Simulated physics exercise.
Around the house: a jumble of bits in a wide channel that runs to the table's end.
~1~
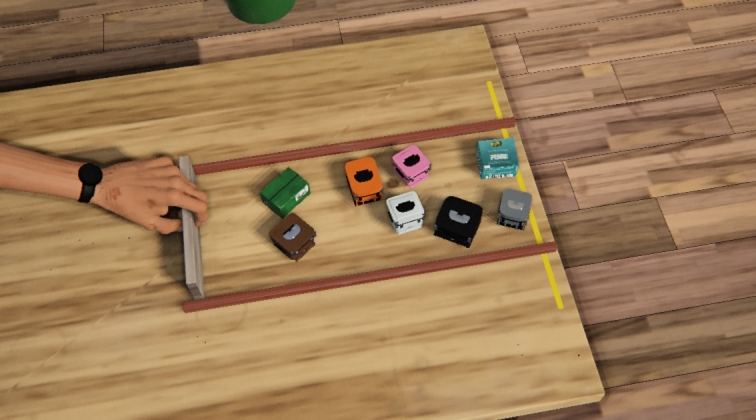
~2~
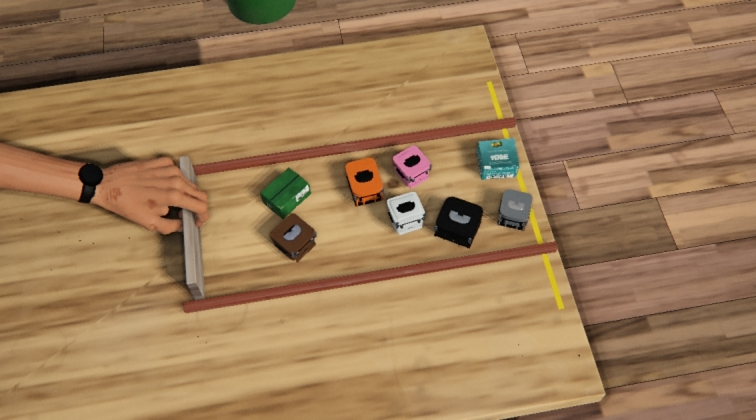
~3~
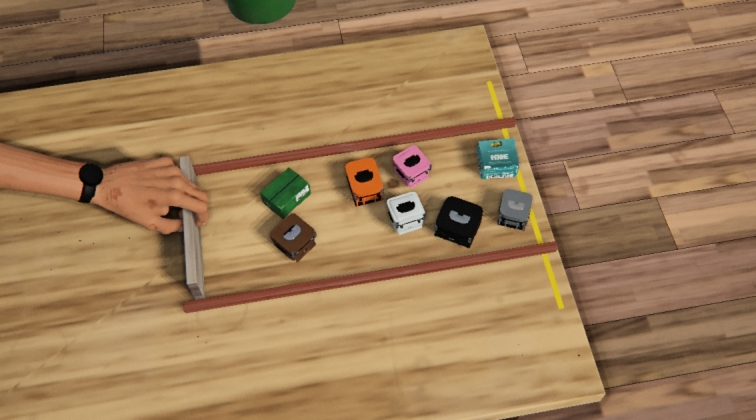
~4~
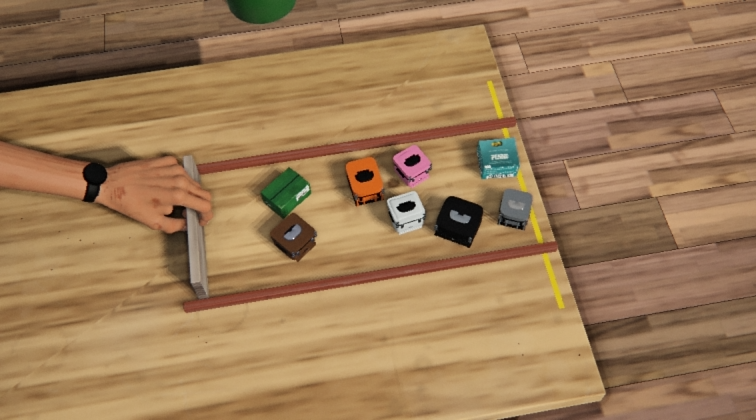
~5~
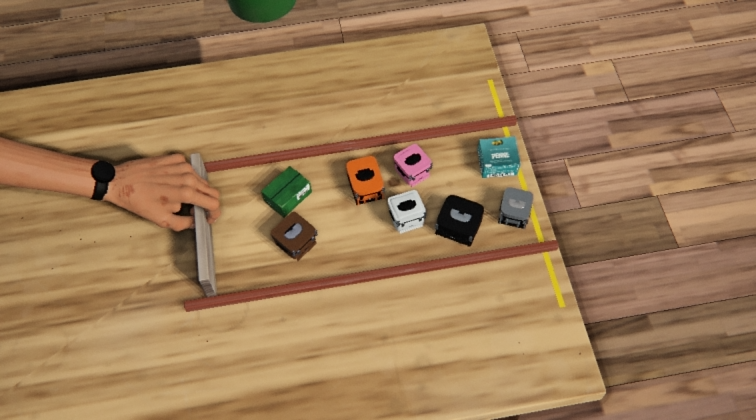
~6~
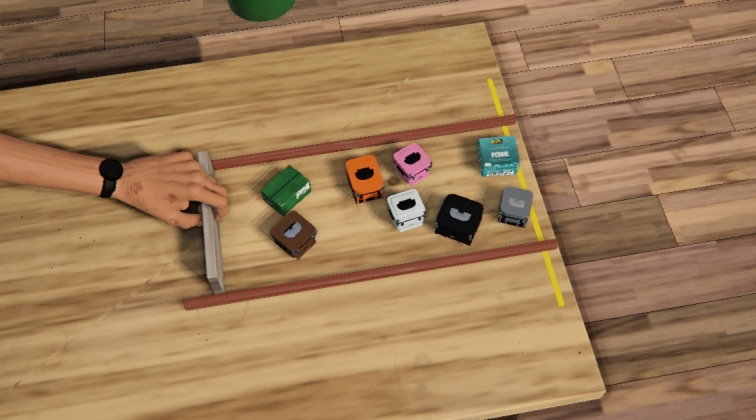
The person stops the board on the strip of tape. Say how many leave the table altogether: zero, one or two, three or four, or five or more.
As it turns out, the number that fall off is five or more.
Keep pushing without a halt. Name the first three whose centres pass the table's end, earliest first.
In order: The turquoise box, the grey case, the pink case.
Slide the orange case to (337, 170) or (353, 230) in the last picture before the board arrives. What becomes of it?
The orange case goes over; goes over.
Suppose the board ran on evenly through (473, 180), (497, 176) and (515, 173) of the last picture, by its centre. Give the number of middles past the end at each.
In that order 3, 5 and 5.
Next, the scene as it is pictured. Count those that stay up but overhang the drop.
That would be 2.
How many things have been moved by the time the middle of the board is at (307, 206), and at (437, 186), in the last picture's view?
3 and 8.
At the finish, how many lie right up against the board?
The number is 2.
A little later, none off yet; grey case at rest near (515, 207); turquoise box at rest near (498, 156); black case at rest near (459, 219).
Next, none off yet; grey case at rest near (515, 207); turquoise box at rest near (498, 156); black case moving near (464, 220).
Later still, one off so far; grey case tilted well over near (564, 205); turquoise box dropping near (552, 209); black case shifted well along near (526, 199).
When it is over, the number that fall off is five or more; down, brown case, orange case, pink case, black case, turquoise box and grey case.
